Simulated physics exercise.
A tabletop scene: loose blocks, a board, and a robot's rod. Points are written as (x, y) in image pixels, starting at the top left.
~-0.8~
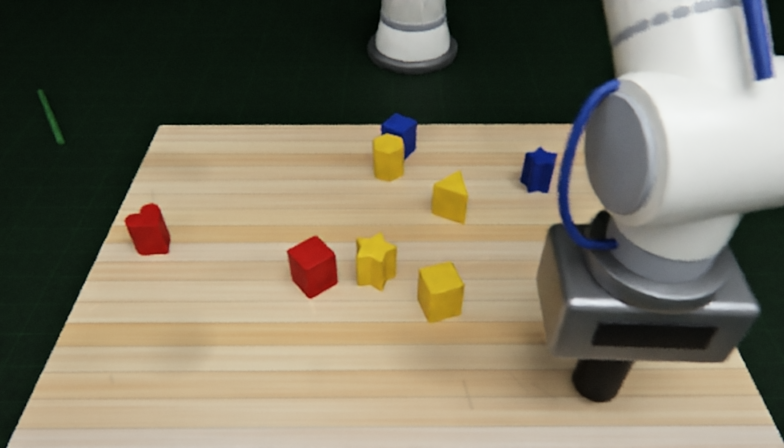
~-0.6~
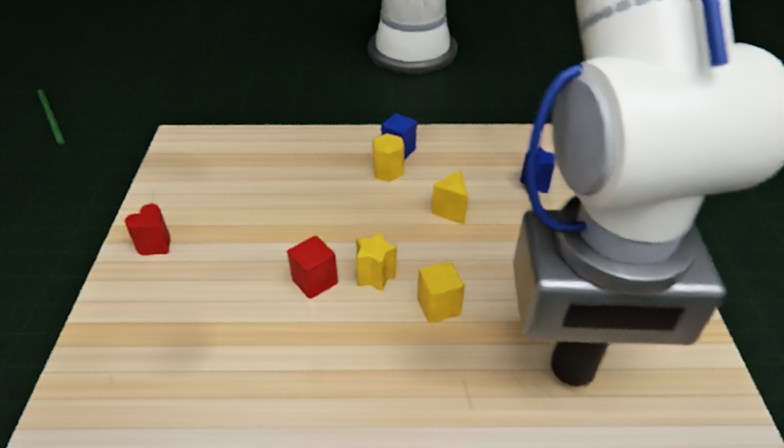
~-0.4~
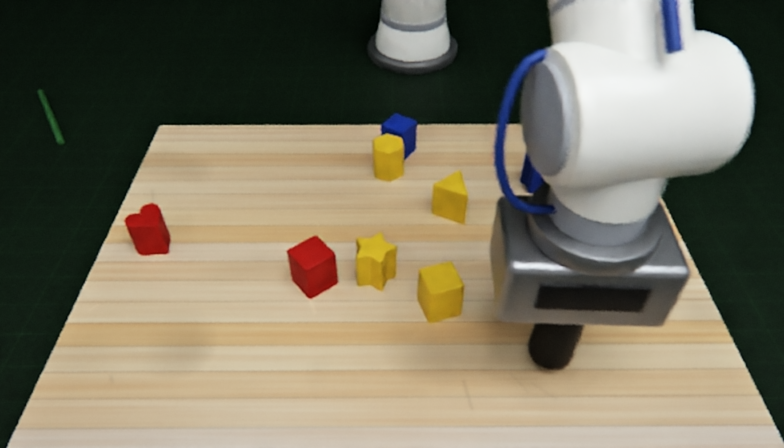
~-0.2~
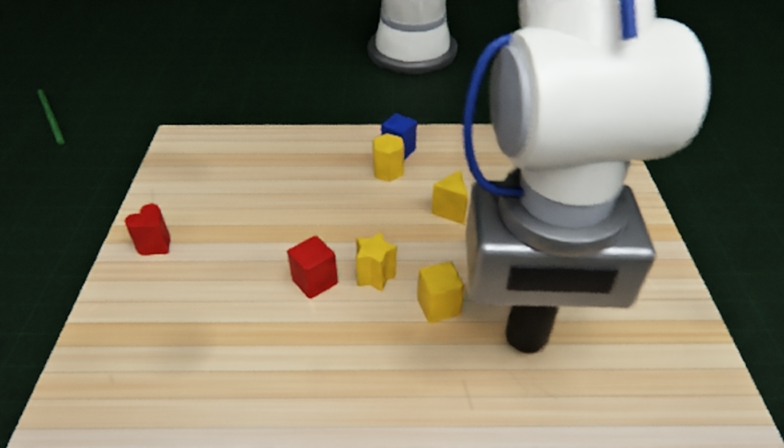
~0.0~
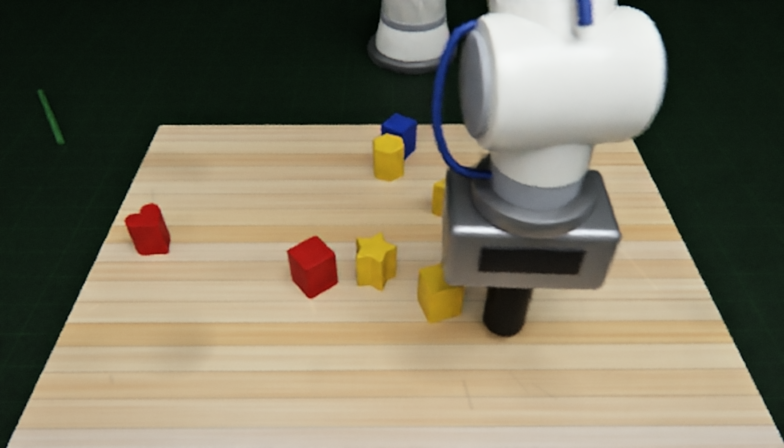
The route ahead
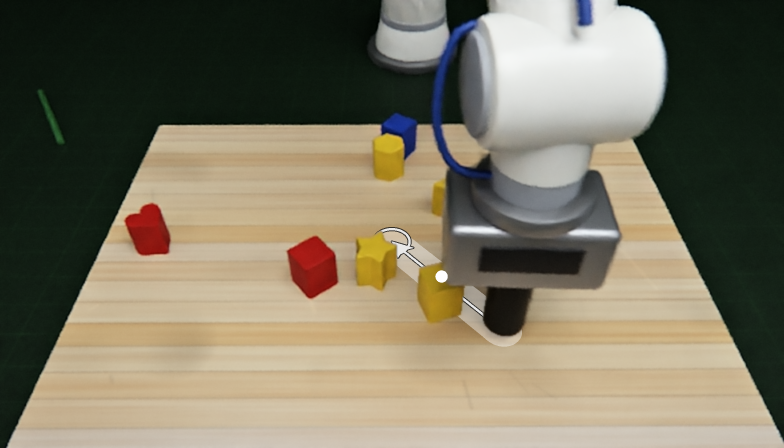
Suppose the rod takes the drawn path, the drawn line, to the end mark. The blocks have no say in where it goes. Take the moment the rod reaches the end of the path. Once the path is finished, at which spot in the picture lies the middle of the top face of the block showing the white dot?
Located at (417, 272).
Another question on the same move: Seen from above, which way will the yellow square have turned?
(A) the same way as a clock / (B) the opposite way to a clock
Letter B.
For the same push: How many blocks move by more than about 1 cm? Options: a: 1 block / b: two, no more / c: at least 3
Choice a: 1 block.
The drawn path runs from (501, 329) to (392, 242); the dot is on the yellow square.
One third of the way, rod (462, 287); yellow square (427, 274).
Two thirds of the way, rod (425, 258); yellow square (417, 272), turned 20° anticlockwise.
At the end, rod (392, 232); yellow star-shaped block not moved; yellow square (417, 272), turned 20° anticlockwise.
